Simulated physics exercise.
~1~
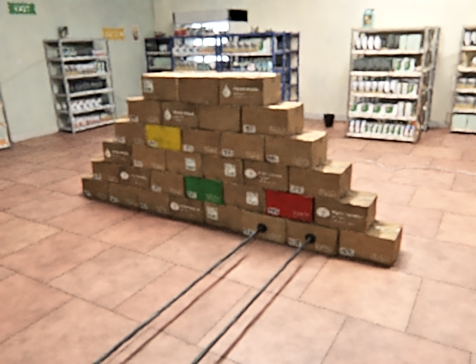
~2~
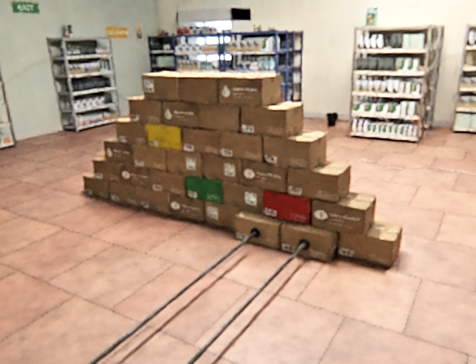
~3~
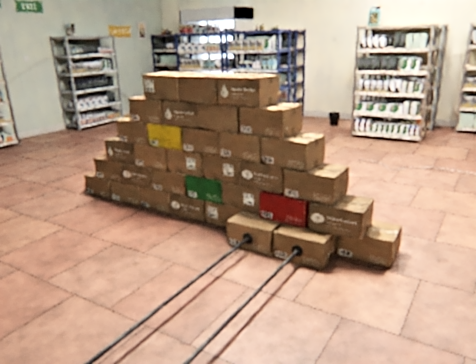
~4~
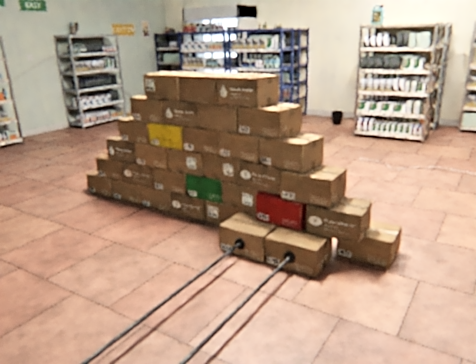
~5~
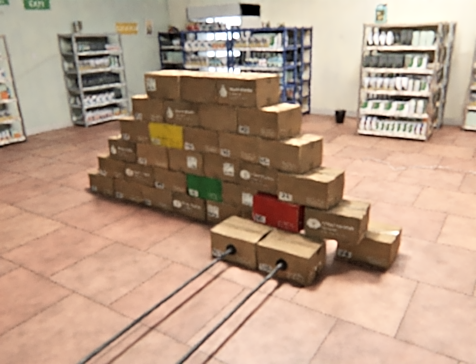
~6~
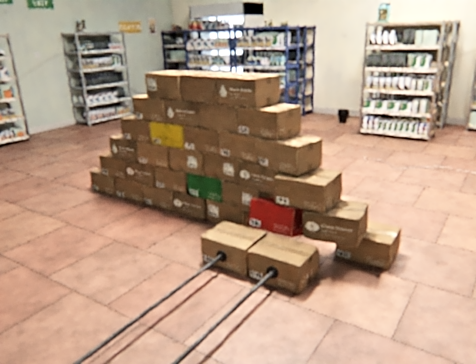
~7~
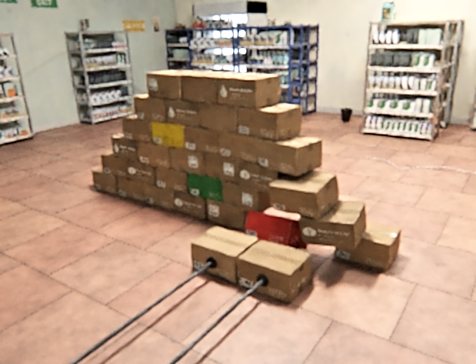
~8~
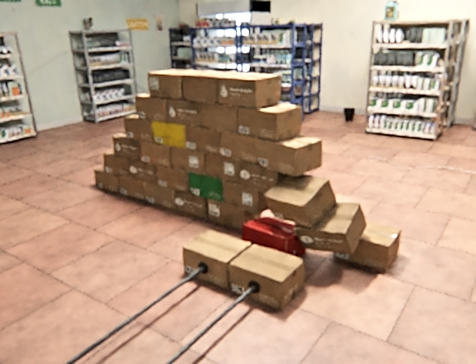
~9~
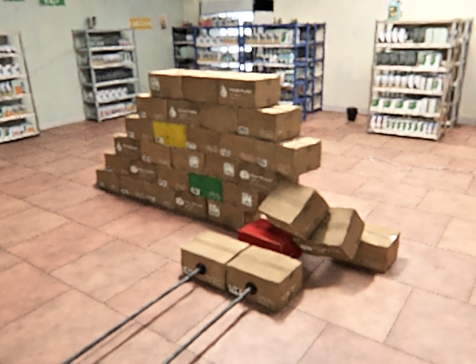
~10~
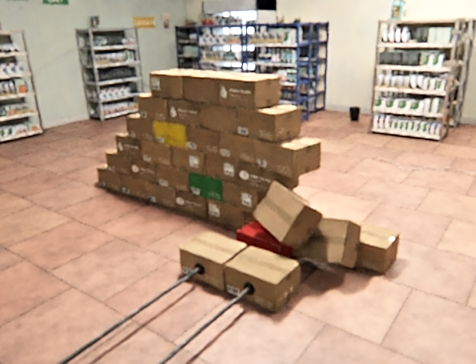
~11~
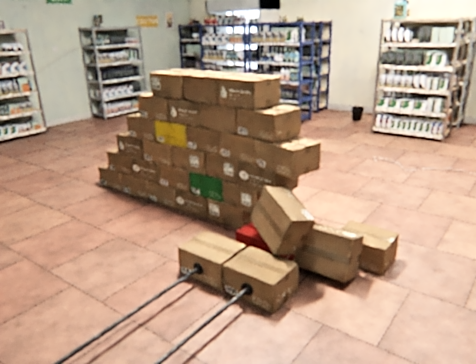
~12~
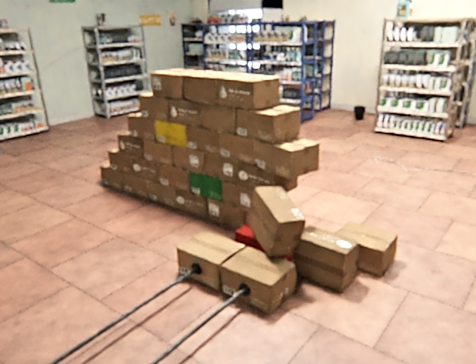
Two steel rods dragged a pair of neighbouring cartons out of the bottom row of a stepped cardboard box wall, and the red carton and a few around it tumbled down at the right end, while the rest, including green and yellow, stayed standing.
